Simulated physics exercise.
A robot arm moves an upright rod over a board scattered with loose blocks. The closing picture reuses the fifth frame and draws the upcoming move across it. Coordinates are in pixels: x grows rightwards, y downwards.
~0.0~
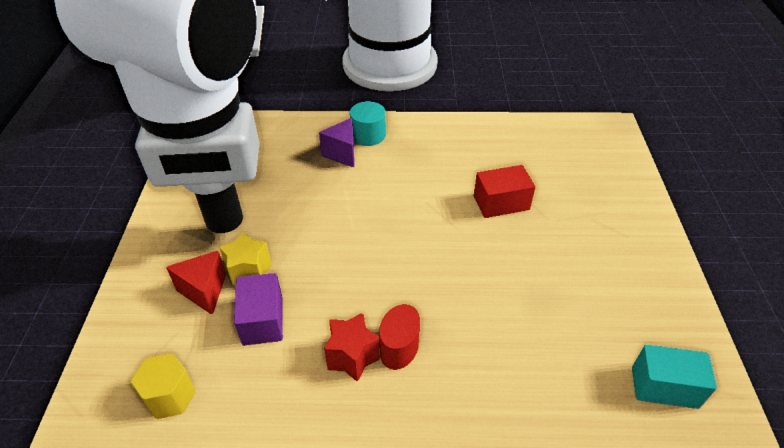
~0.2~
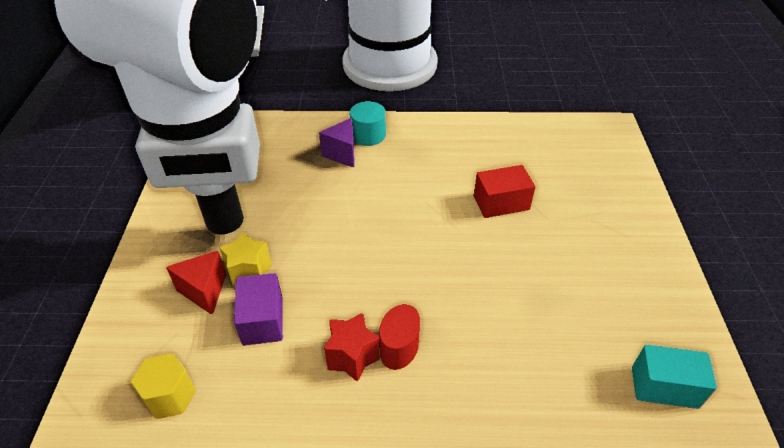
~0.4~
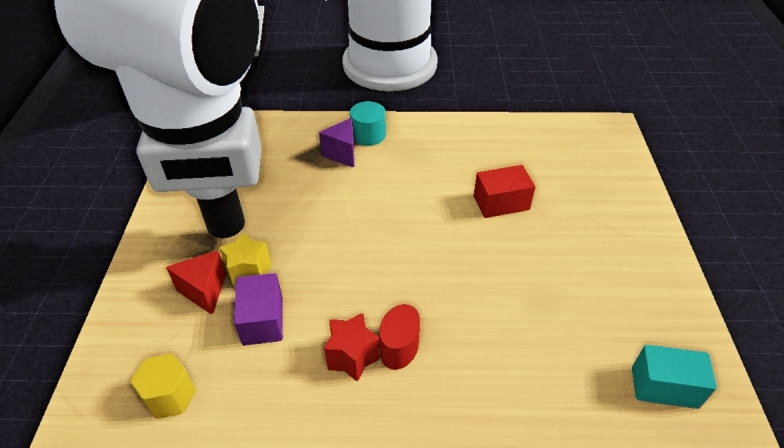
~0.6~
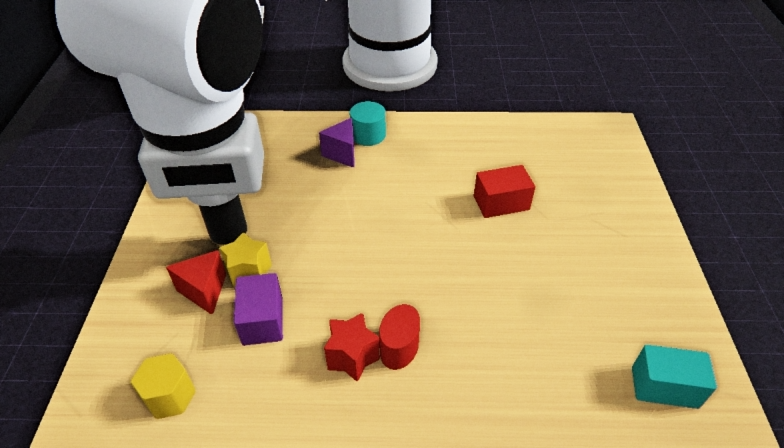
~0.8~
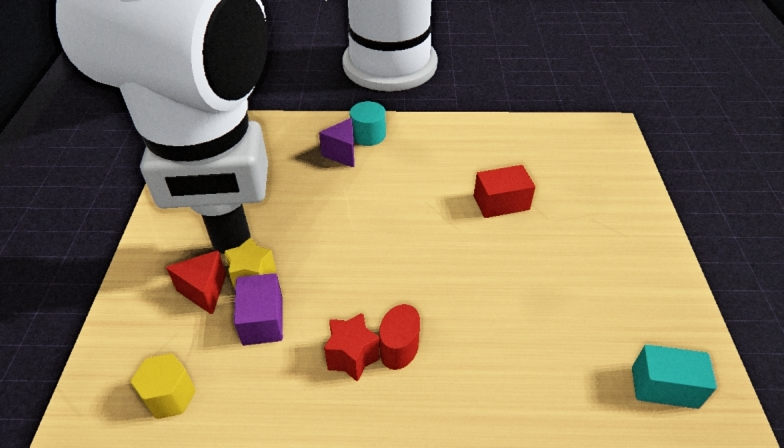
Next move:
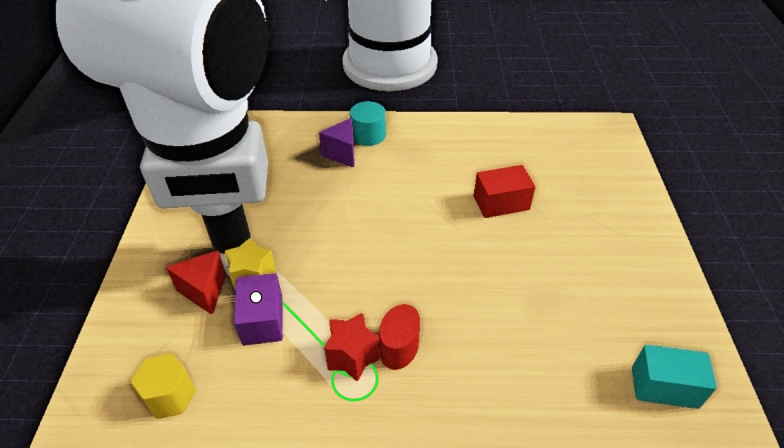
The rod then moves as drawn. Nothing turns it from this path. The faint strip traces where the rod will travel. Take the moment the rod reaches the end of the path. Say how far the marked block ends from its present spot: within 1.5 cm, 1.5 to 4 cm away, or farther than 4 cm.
It will fall in the top band, over 4 cm.
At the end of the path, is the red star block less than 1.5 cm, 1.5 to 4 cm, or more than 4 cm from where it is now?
Ends over 4 cm away.
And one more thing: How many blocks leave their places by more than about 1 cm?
Answer: Three or more.
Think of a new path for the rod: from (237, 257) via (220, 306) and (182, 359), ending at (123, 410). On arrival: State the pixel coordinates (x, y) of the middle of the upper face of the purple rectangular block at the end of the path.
Its top middle: (279, 330).
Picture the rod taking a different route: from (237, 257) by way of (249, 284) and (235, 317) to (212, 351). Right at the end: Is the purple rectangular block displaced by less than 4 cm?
No
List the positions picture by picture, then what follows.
Tip of the rod at (225, 220), middles of tops, yellow star block at (243, 250), purple rectangular block at (256, 297), red star block at (350, 335), red elliptical block at (400, 325), in the first picture.
Rod at (225, 221), nothing pushed, in the second picture.
Rod at (226, 225), nothing pushed, in the third picture.
Rod at (228, 231), nothing pushed, in the fourth picture.
Rod at (232, 240), yellow star block at (247, 256), purple rectangular block at (256, 297), red star block at (350, 335), red elliptical block at (400, 325), in the fifth picture.
The line goes straight from (237, 257) to (355, 379); the dot is on the purple rectangular block.
The first path, step by step. One third of the way, rod at (268, 276); yellow star block at (284, 297); purple rectangular block at (277, 342), turned 25° clockwise.
Two thirds of the way, rod at (309, 317); yellow star block at (310, 346), turned 30° clockwise; purple rectangular block at (287, 394), turned 40° clockwise; red star block at (356, 345), turned 15° anticlockwise.
At the end, rod at (353, 364); yellow star block at (329, 393), turned 65° clockwise; purple rectangular block at (277, 425), turned 75° clockwise; red star block at (392, 376), turned 50° anticlockwise; red elliptical block at (406, 325), turned 15° anticlockwise.
